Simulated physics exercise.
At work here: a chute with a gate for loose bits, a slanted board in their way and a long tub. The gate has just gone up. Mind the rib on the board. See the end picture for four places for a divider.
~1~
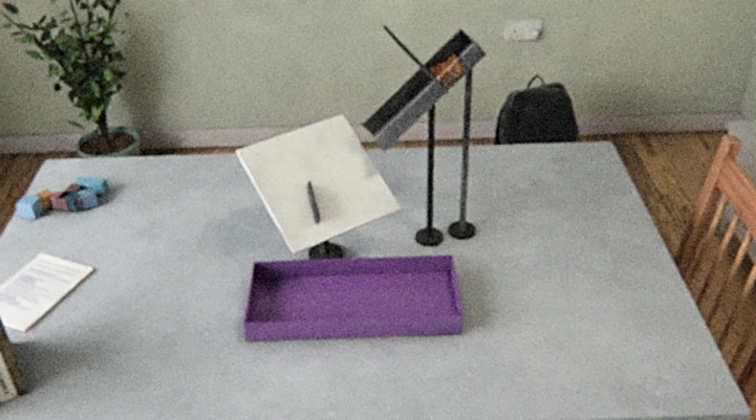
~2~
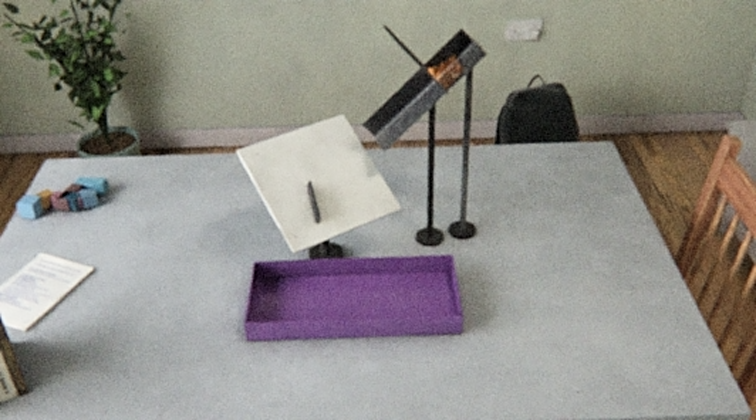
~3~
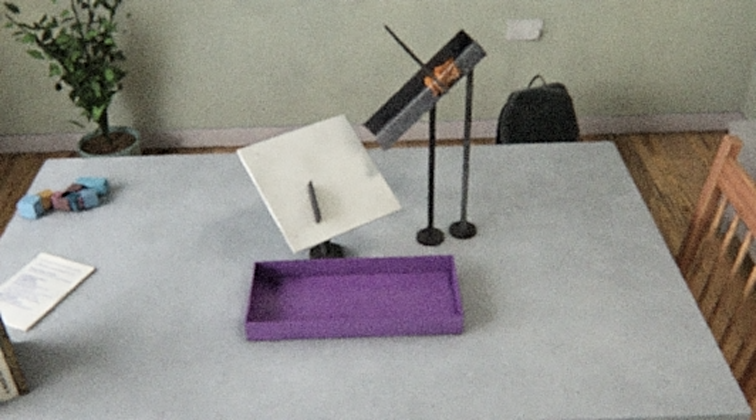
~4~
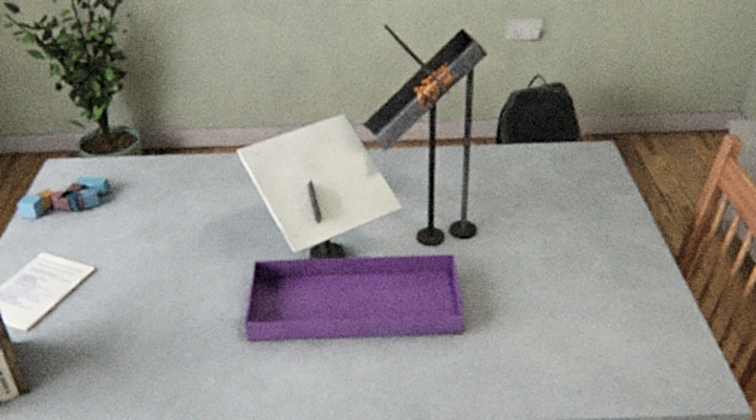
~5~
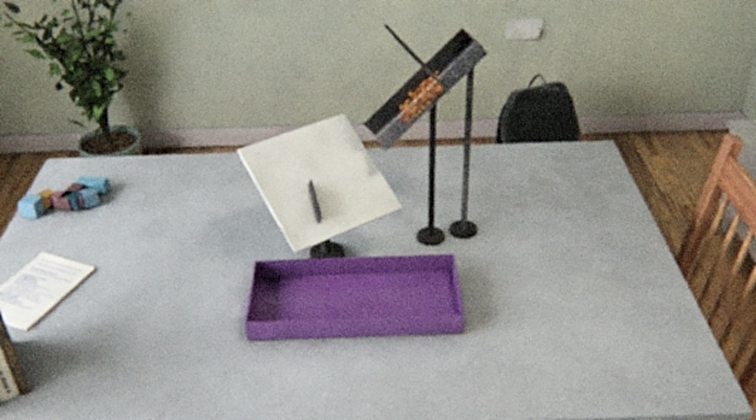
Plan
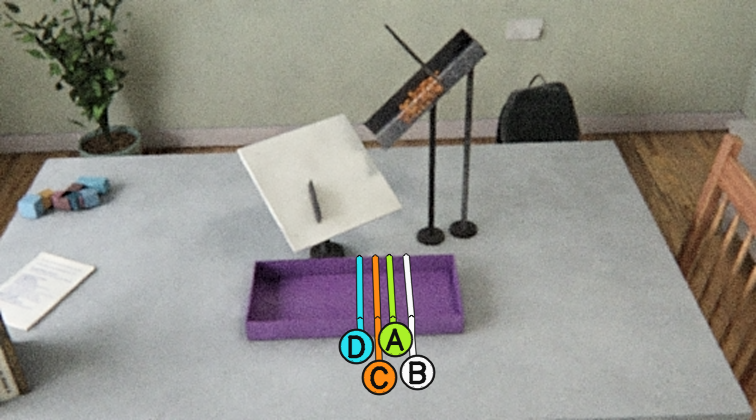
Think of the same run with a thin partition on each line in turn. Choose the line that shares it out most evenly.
The best line is D.
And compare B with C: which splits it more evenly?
It is C.
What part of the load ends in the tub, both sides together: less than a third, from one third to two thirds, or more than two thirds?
About that: More than two thirds.
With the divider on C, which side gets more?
The left side.
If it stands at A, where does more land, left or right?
More lands on the left.
On the marked copy, line A crosses the front rim at (392, 318); line B crosses the front rim at (411, 317); line C crosses the front rim at (377, 318); line D crosses the front rim at (360, 319).
Choosing A, of what is caught, almost all on the left of the divider, about a tenth on the right.
Choosing B, of what is caught, every piece on the left of the divider, not one piece on the right.
Choosing C, of what is caught, the larger part on the left of the divider, roughly a quarter on the right.
Choosing D, of what is caught, roughly two thirds on the left of the divider, roughly a third on the right.
